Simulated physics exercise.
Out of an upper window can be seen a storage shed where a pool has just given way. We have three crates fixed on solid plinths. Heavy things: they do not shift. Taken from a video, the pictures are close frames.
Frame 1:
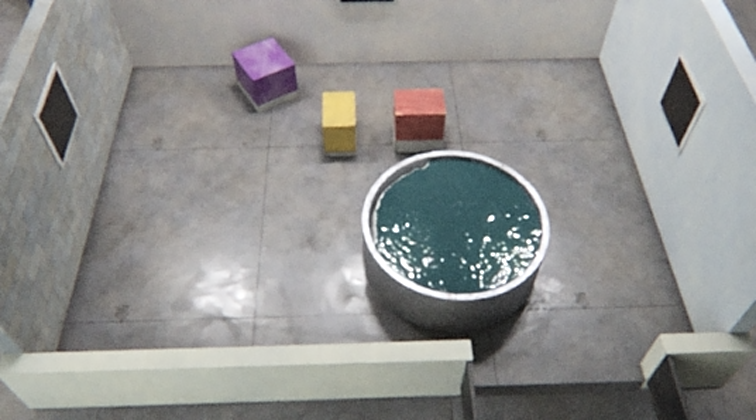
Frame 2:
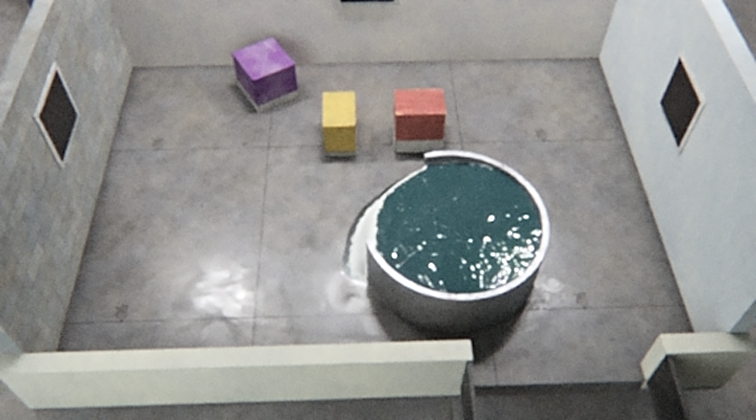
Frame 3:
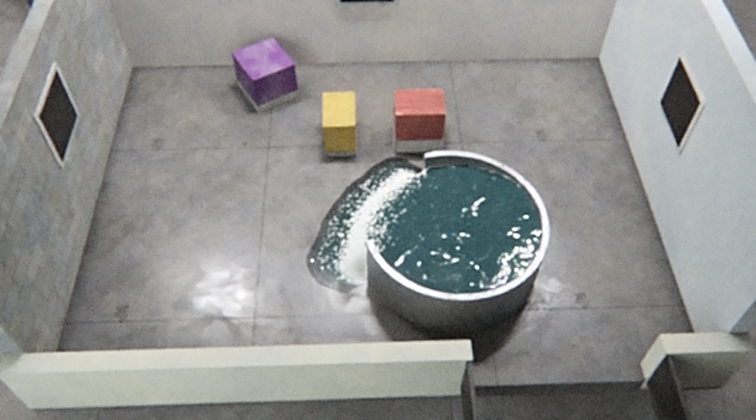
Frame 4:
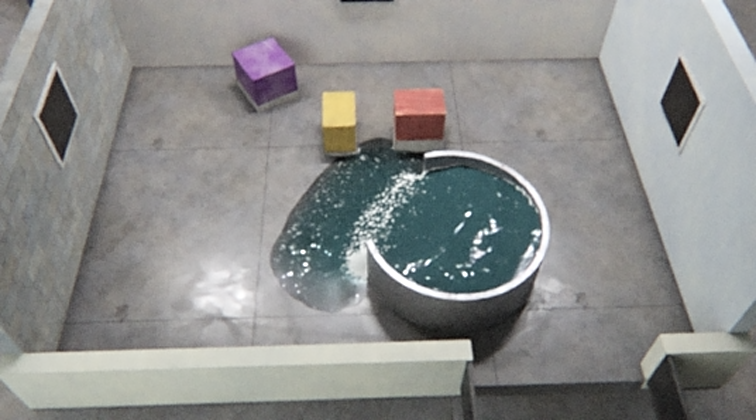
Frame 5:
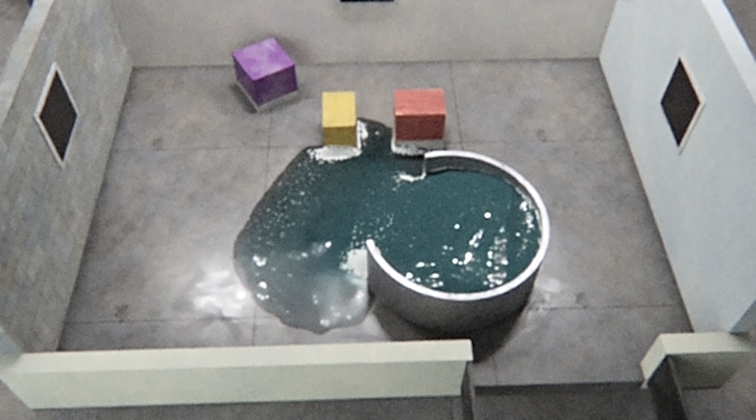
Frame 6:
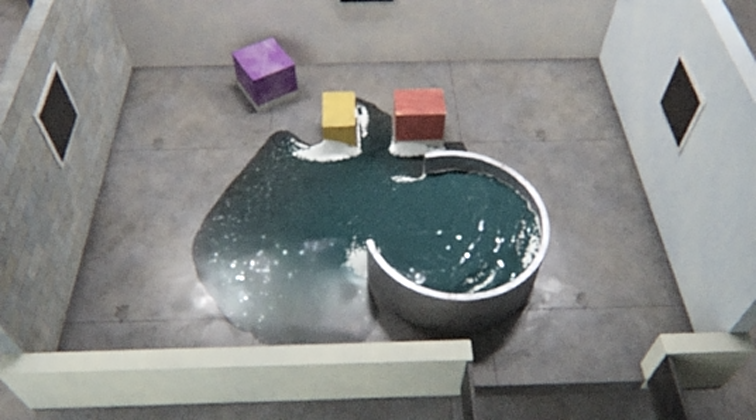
Round pool in a walled shed giving way on its left side, dark green water spreading across the floor around yellow and red blocks.
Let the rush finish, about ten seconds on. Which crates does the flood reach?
As I see it, the purple crate is caught by the water; the red crate is safe from the water; the yellow crate is caught by the water.
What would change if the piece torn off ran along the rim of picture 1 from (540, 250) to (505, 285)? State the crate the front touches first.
My pick is the red crate.
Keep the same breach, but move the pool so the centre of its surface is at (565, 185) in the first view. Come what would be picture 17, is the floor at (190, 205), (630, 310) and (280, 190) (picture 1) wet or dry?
As listed: Covered, no water, flooded.
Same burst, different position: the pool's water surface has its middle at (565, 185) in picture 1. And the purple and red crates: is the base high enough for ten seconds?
Note: Purple crate is hit, red crate is hit.
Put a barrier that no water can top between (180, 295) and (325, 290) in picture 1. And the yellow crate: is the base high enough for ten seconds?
Yellow crate is flooded.
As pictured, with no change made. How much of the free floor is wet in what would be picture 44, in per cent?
By my count, 80 percent.
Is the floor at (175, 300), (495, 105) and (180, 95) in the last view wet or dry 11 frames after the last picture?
Going through them one by one, the first is waterlogged, the second spared and the third waterlogged.
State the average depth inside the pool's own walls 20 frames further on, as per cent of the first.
24 percent or so.
A moment on, water covers 45 % of the floor; the purple crate water round its plinth, the red crate water round its plinth, the yellow crate water round its plinth.
Next, water covers 55 % of the floor; the purple crate water round its plinth, the red crate water round its plinth, the yellow crate water round its plinth.
Then, water covers 60 % of the floor; the purple crate water round its plinth, the red crate water round its plinth, the yellow crate water round its plinth.
Later, water covers 80 % of the floor; the purple crate water round its plinth, the red crate water round its plinth, the yellow crate water round its plinth.
In the end, water covers 100 % of the floor; the purple crate was topped, the red crate stayed above the water, the yellow crate was topped.
